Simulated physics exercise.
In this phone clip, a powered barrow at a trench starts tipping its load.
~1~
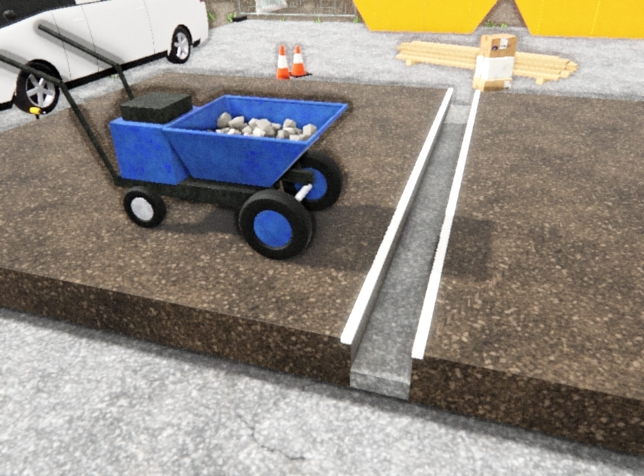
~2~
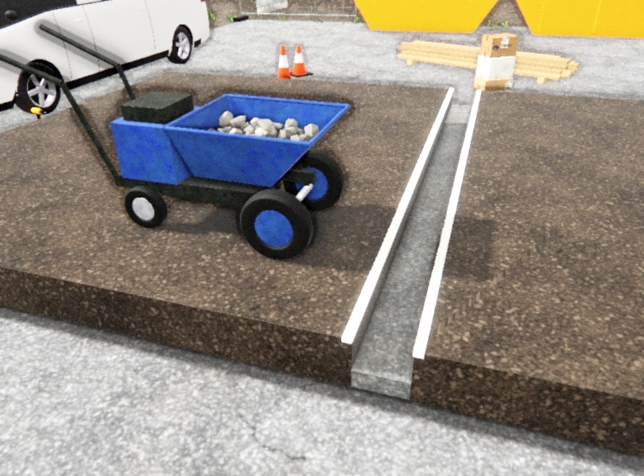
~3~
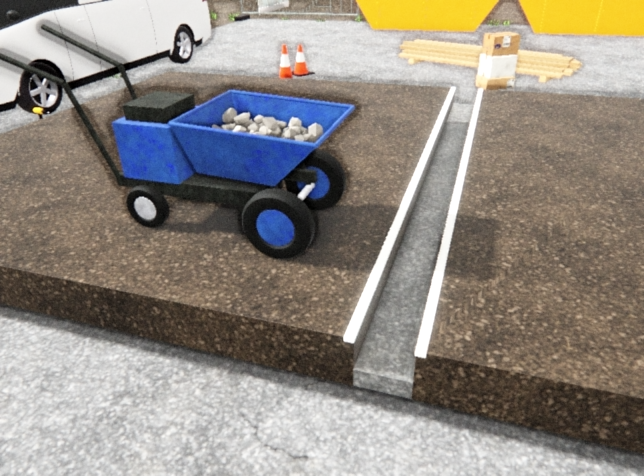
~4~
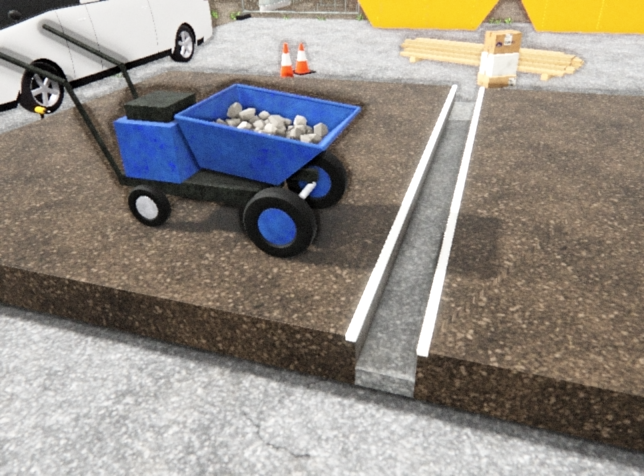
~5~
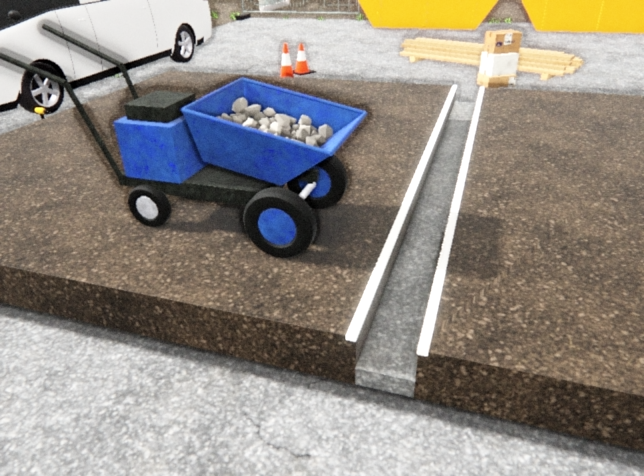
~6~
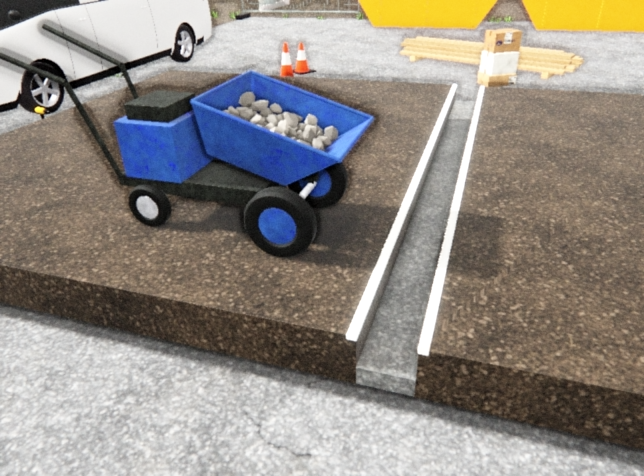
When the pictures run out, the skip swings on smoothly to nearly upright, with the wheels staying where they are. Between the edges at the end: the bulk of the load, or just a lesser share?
The bulk.
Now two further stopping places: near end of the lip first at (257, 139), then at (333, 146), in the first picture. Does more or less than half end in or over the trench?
Place one: The lesser share; place two: The greater share.
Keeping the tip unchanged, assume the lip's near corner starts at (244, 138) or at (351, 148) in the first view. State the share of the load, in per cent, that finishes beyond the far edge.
About 0 % and about 50 %.
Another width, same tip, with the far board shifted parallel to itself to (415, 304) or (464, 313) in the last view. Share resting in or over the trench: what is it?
I'd say some 80 in a hundred, followed by 100 in a hundred.
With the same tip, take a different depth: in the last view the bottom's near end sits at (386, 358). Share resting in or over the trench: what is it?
Something like 70 %.
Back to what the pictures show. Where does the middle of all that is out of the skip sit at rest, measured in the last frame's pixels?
The centre comes to rest near (416, 259).
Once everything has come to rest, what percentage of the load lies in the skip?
0 per cent, roughly.
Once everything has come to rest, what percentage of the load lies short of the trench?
About 5 %.
Soon, skip tipped steeply; all in the skip.
A while on, skip tipped right over; most in the skip; a small part in or heaped over the trench; a stray few falling.
Towards the end, skip tipped right over; a small part in the skip; a stray few short of the trench; most in or heaped over the trench; a stray few beyond it.
Finally, skip tipped right over; a stray few short of the trench; nearly all in or heaped over the trench; a stray few beyond it.
